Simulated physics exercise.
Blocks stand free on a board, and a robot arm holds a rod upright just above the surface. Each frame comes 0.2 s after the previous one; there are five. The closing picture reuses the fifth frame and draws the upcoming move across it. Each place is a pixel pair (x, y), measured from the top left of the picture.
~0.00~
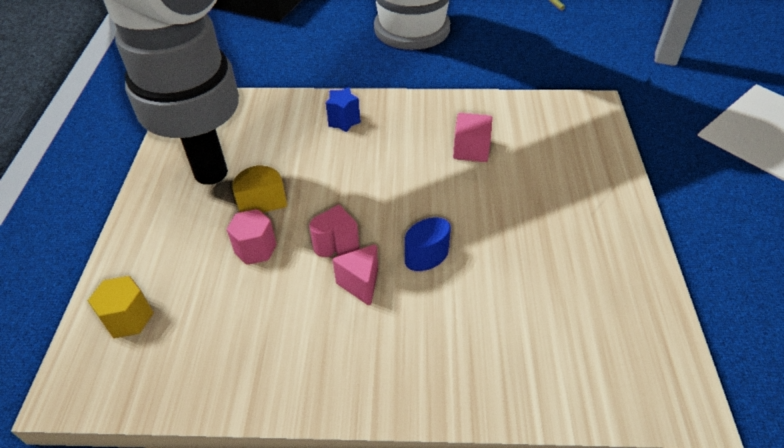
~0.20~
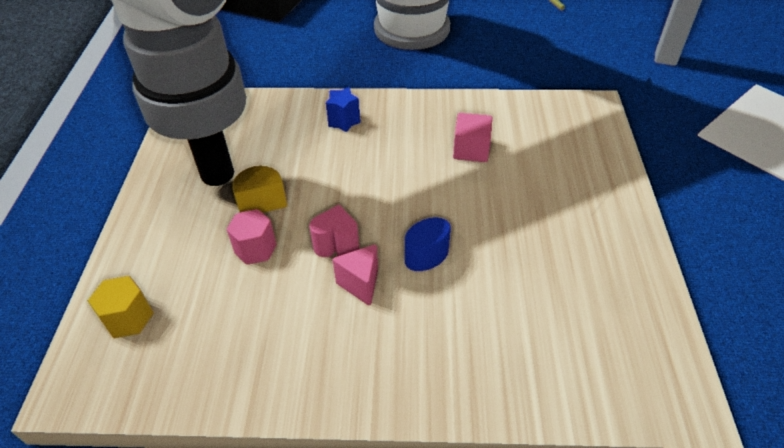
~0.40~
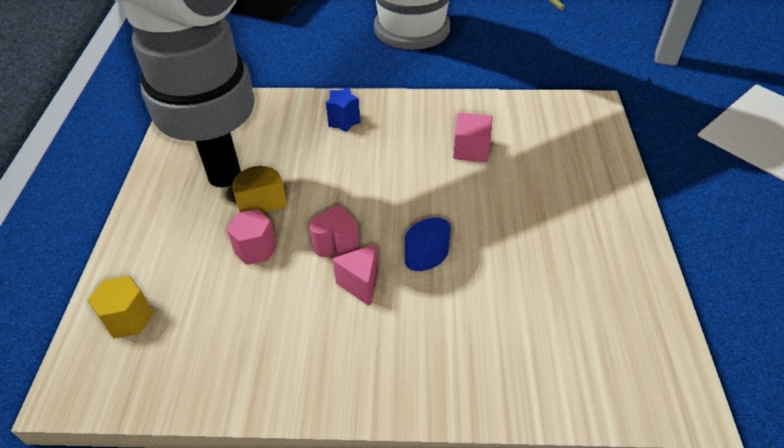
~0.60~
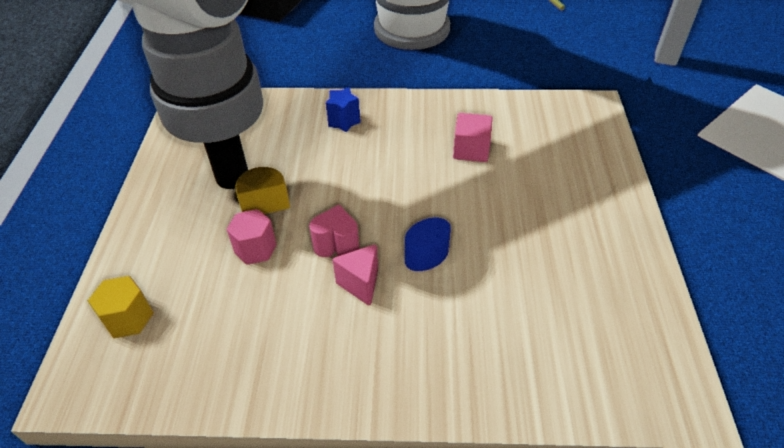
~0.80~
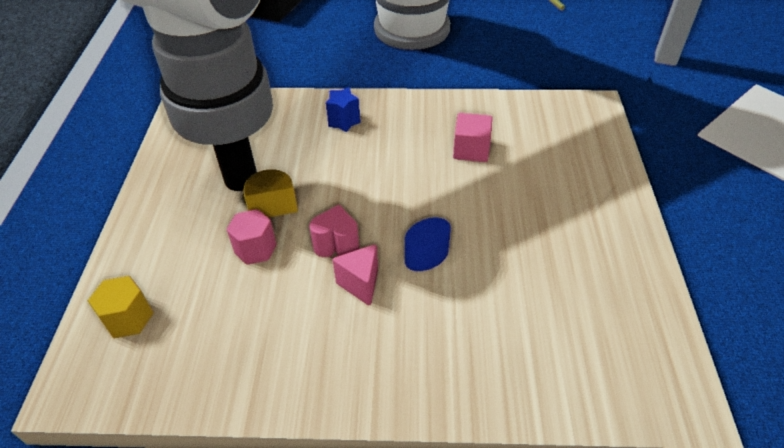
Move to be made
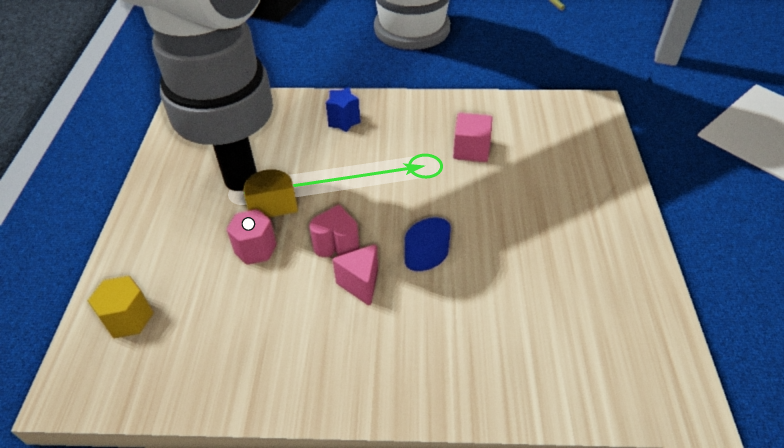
Robot arm moving its black rod slowly right across a wooden board, then nudging a yellow D-shaped block slightly to the right.
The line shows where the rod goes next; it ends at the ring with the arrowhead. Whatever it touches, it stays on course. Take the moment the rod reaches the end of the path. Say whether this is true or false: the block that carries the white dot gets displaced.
Answer: False.
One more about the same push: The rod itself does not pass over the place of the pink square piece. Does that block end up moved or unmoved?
It stays.
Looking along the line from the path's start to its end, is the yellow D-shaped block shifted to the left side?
No, that is not how it ends up.
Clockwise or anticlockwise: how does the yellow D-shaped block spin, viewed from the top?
It spins with the clock.
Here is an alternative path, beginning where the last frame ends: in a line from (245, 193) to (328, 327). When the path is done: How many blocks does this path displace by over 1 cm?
Two blocks move more than 1 cm.
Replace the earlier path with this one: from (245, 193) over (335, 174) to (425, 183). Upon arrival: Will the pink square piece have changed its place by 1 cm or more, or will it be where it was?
When the path is over, the pink square piece is still on its spot.
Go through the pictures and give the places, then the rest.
The first picture shows lower end of the rod (211, 174), tops of blocks, pink six-sided block (248, 224), yellow D-shaped block (256, 178), pink square piece (474, 124).
The second picture shows rod (218, 175), blocks as before.
The third picture shows rod (225, 176), blocks as before.
The fourth picture shows rod (233, 178), yellow D-shaped block (259, 179).
The fifth picture shows rod (241, 180), pink six-sided block (248, 224), yellow D-shaped block (267, 181), pink square piece (474, 124).
The drawn path runs from (245, 193) to (426, 166); the dot is on the pink six-sided block.
The first path, step by step. One third of the way, rod (306, 171); yellow D-shaped block (296, 186), turned 50° clockwise.
Two thirds of the way, rod (367, 162); yellow D-shaped block (296, 186), turned 50° clockwise.
At the end, rod (426, 153); pink six-sided block not moved; yellow D-shaped block (296, 186), turned 50° clockwise; pink square piece not moved.
